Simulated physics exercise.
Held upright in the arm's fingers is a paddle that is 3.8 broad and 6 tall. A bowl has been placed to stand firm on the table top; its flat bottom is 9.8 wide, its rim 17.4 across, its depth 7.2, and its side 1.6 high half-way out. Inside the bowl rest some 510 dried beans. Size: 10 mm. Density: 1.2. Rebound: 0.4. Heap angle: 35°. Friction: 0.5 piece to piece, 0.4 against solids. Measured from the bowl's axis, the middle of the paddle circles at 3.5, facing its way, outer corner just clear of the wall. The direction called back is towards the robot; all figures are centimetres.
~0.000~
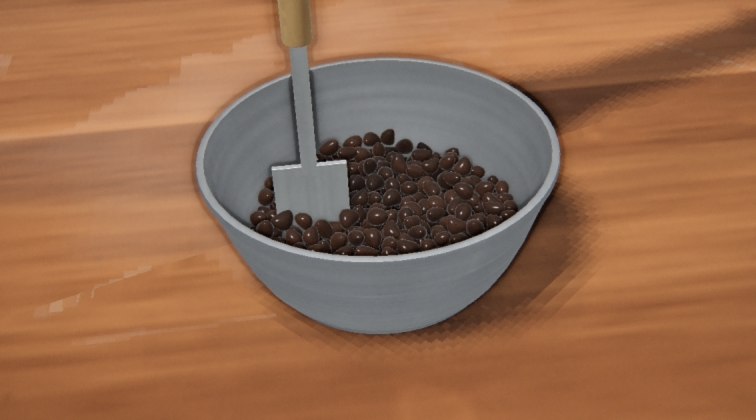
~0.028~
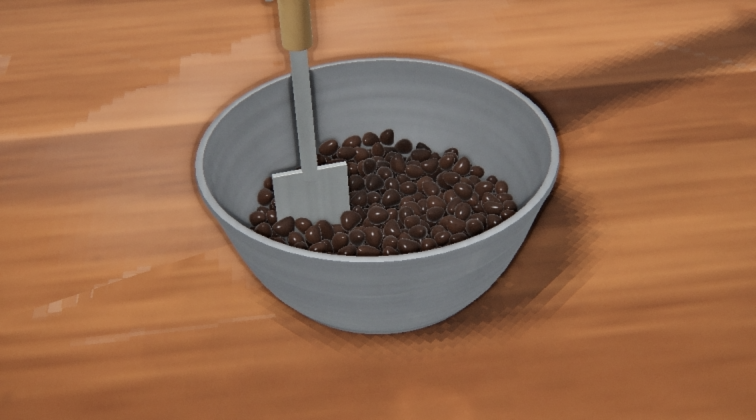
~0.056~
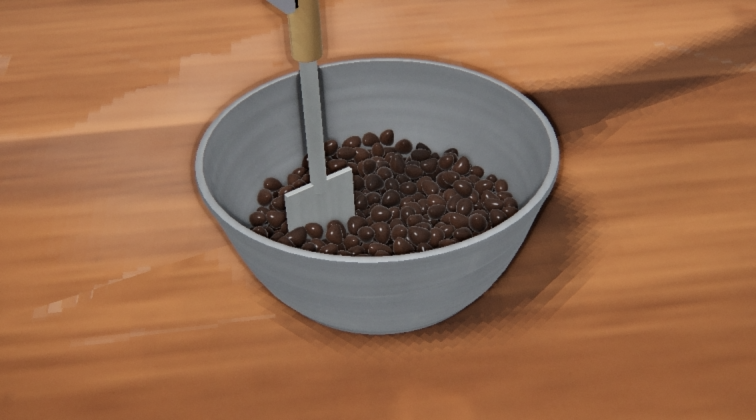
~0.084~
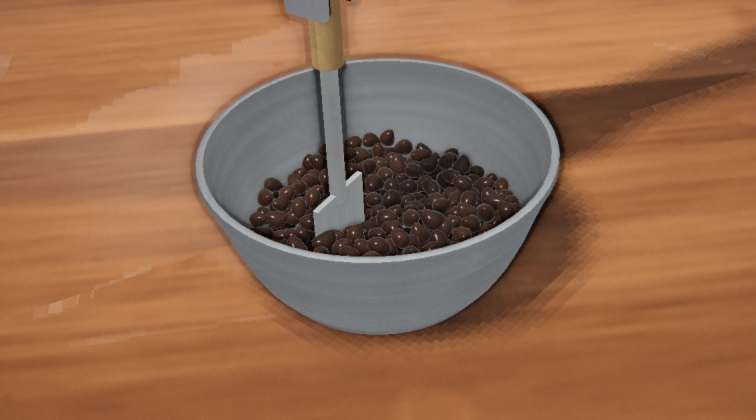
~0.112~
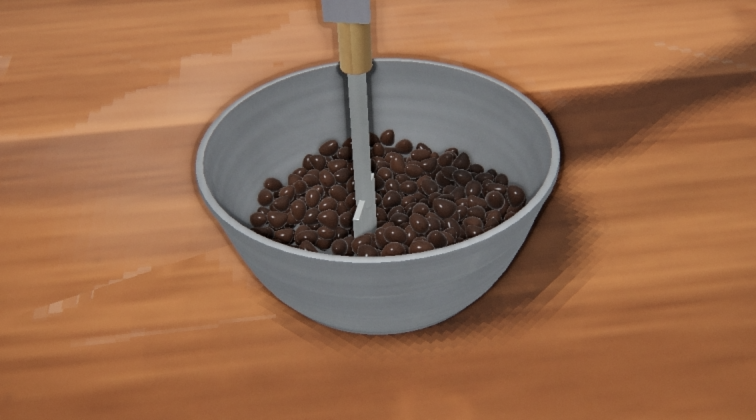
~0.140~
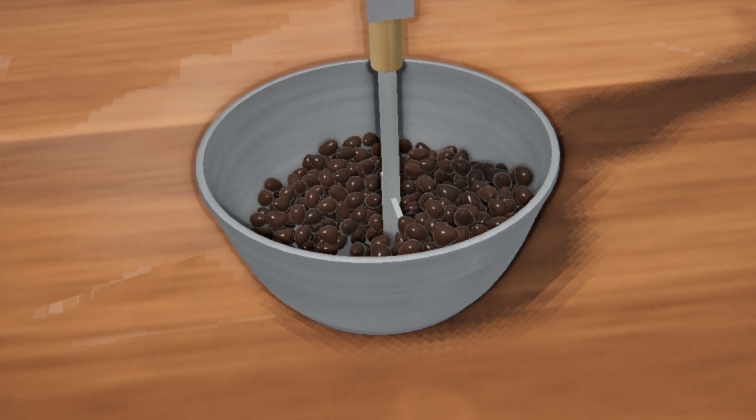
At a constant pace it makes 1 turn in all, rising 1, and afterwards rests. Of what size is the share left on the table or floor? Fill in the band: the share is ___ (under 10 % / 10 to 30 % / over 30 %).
The share is under 10 %.
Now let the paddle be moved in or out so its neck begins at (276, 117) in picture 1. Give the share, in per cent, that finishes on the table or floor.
It comes to around 15 percent.
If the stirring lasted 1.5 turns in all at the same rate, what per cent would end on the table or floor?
I'd expect around 5 per cent.
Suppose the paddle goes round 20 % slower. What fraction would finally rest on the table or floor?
In that case it comes to around 5 percent.
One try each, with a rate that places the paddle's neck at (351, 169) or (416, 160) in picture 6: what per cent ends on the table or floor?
First try: Around 0 %; second try: Around 10 %.
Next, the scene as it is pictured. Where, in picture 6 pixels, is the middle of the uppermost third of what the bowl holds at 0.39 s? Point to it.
Centre estimate: (302, 142).
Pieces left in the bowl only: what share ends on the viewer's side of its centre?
Near 55 per cent of what stays in the bowl.
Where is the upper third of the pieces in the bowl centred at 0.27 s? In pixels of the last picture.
Near (456, 130).
After 0.27 s, 195° round, highest piece 9 above the table; 506 in the bowl, 4 in flight or on the tool.
After 0.39 s, 294° round, highest piece 9 above the table; 489 in the bowl, 7 on the table or floor, 14 in flight or on the tool.
After 0.65 s, 0° round, highest piece 7 above the table; 483 in the bowl, 27 on the table or floor.
After 1.35 s, 0° round, highest piece 6 above the table; 483 in the bowl, 27 on the table or floor.
At rest, 483 in the bowl, 27 on the table or floor. That is 5 % on the table or floor.
